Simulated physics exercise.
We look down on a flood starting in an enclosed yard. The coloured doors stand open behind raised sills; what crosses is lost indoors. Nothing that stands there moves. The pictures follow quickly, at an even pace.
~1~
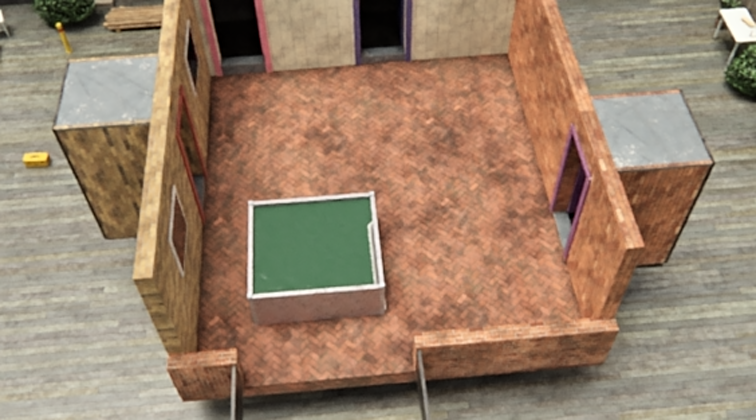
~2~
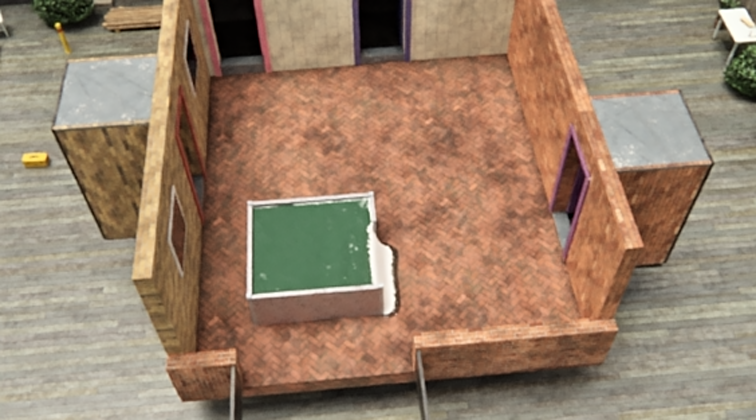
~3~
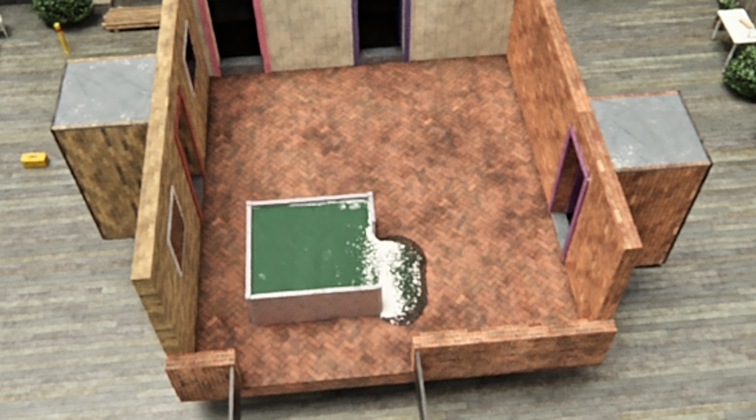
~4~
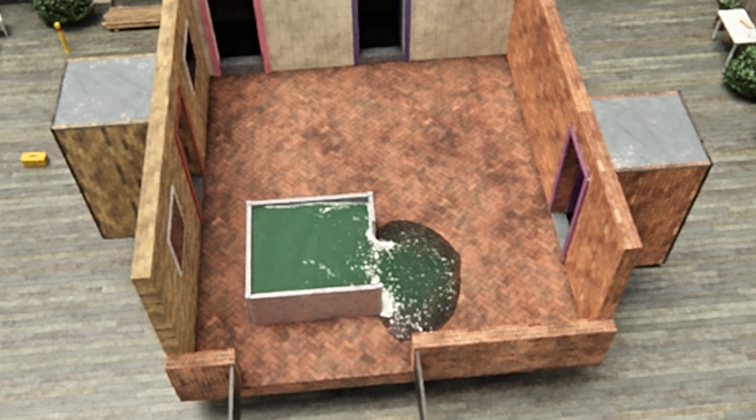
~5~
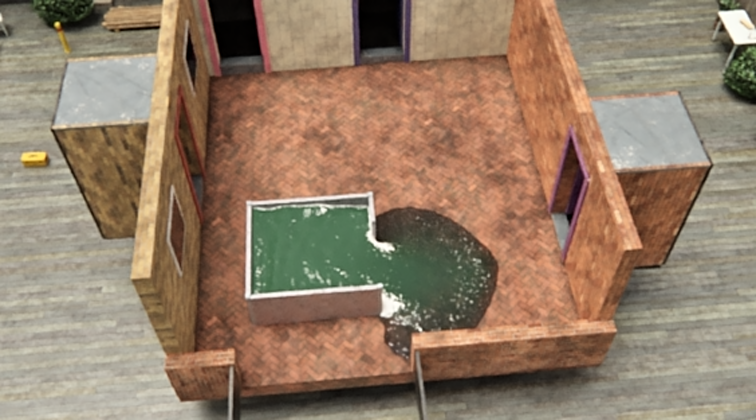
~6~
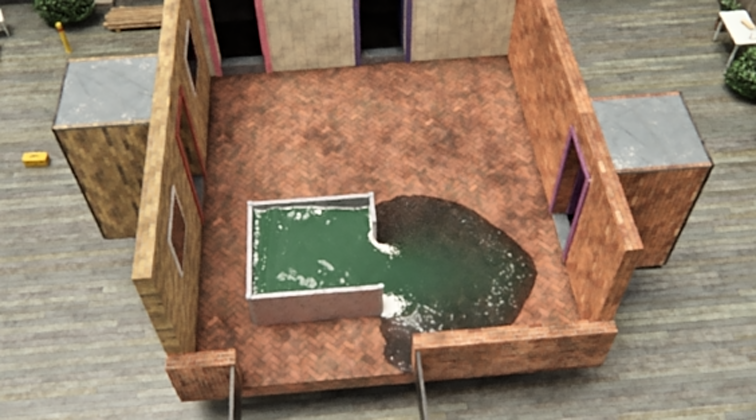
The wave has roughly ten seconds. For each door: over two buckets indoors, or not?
One by one: The red door stays under that; the pink door stays under that; the purple door takes more than that; the blue door stays under that.
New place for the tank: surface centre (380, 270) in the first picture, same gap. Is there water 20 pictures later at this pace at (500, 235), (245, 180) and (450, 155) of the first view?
As listed: Flooded, free of water, wet.
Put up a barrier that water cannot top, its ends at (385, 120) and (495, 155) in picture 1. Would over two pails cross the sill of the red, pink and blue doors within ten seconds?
My reading: Red is under; pink keeps below it; blue stays under.
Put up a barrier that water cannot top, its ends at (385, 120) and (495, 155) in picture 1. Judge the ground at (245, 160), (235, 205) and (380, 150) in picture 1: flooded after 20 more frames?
As listed: No water, dry, not flooded.
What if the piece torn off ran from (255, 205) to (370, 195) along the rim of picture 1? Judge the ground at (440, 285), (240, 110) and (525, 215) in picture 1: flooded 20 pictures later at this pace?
As listed: Dry, wet, dry.
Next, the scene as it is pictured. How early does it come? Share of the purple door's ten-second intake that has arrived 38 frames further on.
About 90 per cent.
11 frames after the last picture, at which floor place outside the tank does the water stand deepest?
Around (542, 336).
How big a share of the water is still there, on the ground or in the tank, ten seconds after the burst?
Close to 82 %.
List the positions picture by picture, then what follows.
The first frame shows the water tank at (314, 246) is whole and still.
In the second frame, the front is at (393, 311), out from the gap at (376, 270).
In the third frame, the front is at (411, 316), out from the gap at (375, 272).
In the fourth frame, water pours out at (375, 273) and has run to (453, 256).
In the fifth frame, water pours out at (375, 273) and has run to (490, 259).
In the sixth frame, the front is at (531, 274), out from the gap at (376, 273).
A moment on, water covers 25 % of the floor; the red door not reached, the pink door not reached, the purple door over two buckets in, the blue door not reached.
Next, water covers 25 % of the floor; the red door not reached, the pink door not reached, the purple door far over two buckets in, the blue door not reached.
Then, water covers 35 % of the floor; the red door not reached, the pink door not reached, the purple door far over two buckets in, the blue door not reached.
Later, water covers 70 % of the floor; the red door not reached, the pink door not reached, the purple door far over two buckets in, the blue door wet at the sill, nothing in.
In the end, water covers 95 % of the floor; the red door wet at the sill, nothing in, the pink door wet at the sill, nothing in, the purple door far over two buckets in, the blue door wet at the sill, nothing in.
